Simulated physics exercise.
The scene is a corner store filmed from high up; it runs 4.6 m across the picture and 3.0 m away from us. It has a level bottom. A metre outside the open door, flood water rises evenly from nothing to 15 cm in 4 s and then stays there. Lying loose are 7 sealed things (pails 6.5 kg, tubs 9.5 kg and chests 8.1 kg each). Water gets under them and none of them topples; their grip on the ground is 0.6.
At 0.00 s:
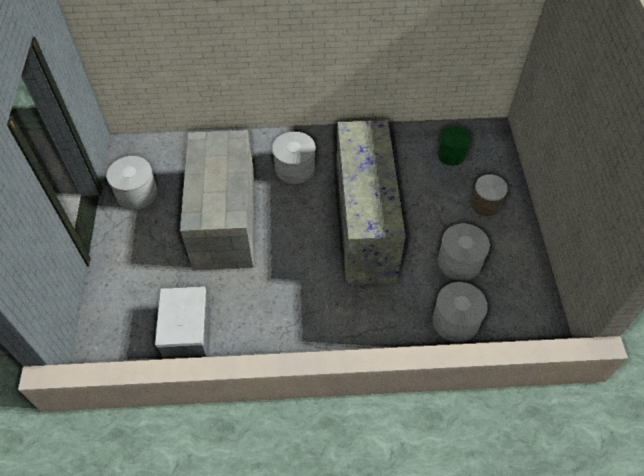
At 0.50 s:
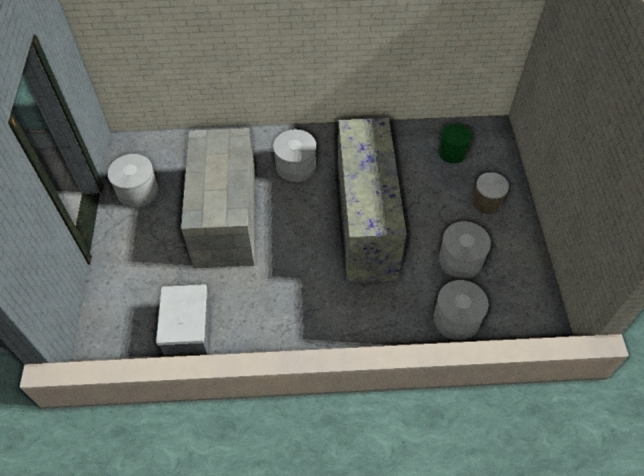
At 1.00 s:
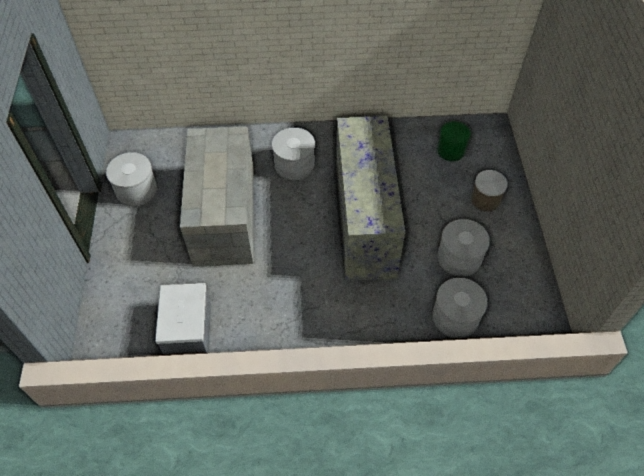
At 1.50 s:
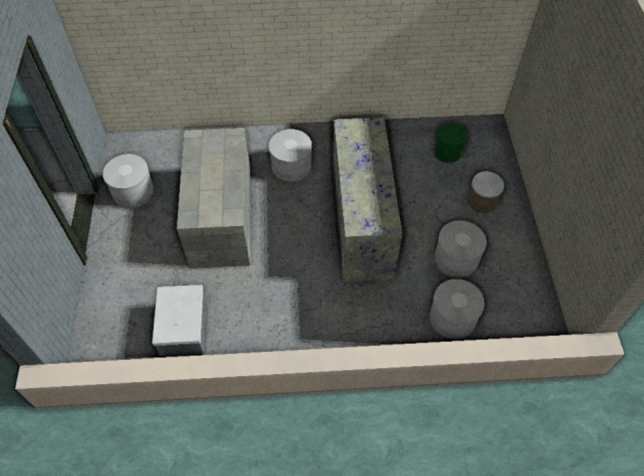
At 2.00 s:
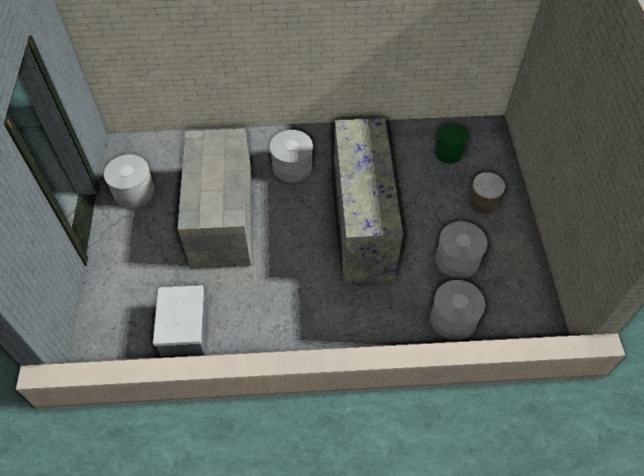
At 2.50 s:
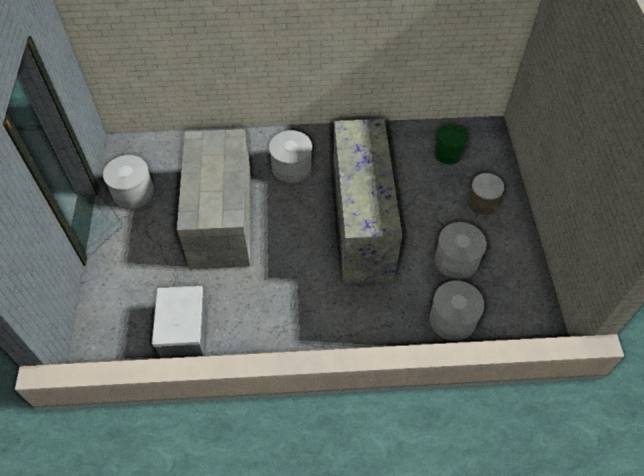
Greenish water ripples outside the low front wall of a walled corner store, seen from high up, and in the last moments a faint wet patch shows on the floor by the open door at left. Pale tubs, a white chest, a grey chest and a purple-flecked one stand about, with a green pail at back right. Nothing inside shifts, while the view jogs very slightly.
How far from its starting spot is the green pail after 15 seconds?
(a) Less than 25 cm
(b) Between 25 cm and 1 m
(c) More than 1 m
Less than 25 cm (a).
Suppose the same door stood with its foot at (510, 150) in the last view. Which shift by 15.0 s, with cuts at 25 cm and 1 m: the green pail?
With that change, the green pail travels a long distance.
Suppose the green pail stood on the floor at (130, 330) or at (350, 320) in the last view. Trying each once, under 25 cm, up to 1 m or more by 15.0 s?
No real movement, then no real movement.
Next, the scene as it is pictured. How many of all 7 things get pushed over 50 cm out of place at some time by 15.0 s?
All told, that gives 2.
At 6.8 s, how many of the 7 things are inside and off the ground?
The count is 1.
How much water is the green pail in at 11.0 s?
I'd say around 2 cm.
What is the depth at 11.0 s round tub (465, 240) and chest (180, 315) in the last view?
I'd estimate 2 cm for the first and 3 cm for the second.
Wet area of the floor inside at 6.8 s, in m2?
Somewhere around 7.0 m2, roughly.
After 3.5 s the green pail is near (453, 136), 0.0 m from its start, aground; 0 afloat.
After 6.8 s the green pail is near (453, 136), 0.0 m from its start, aground; 1 afloat.
After 11.0 s the green pail is near (453, 136), 0.0 m from its start, aground; 1 afloat.
After 15.0 s the green pail is near (453, 136), 0.0 m from its start, aground; 4 afloat.
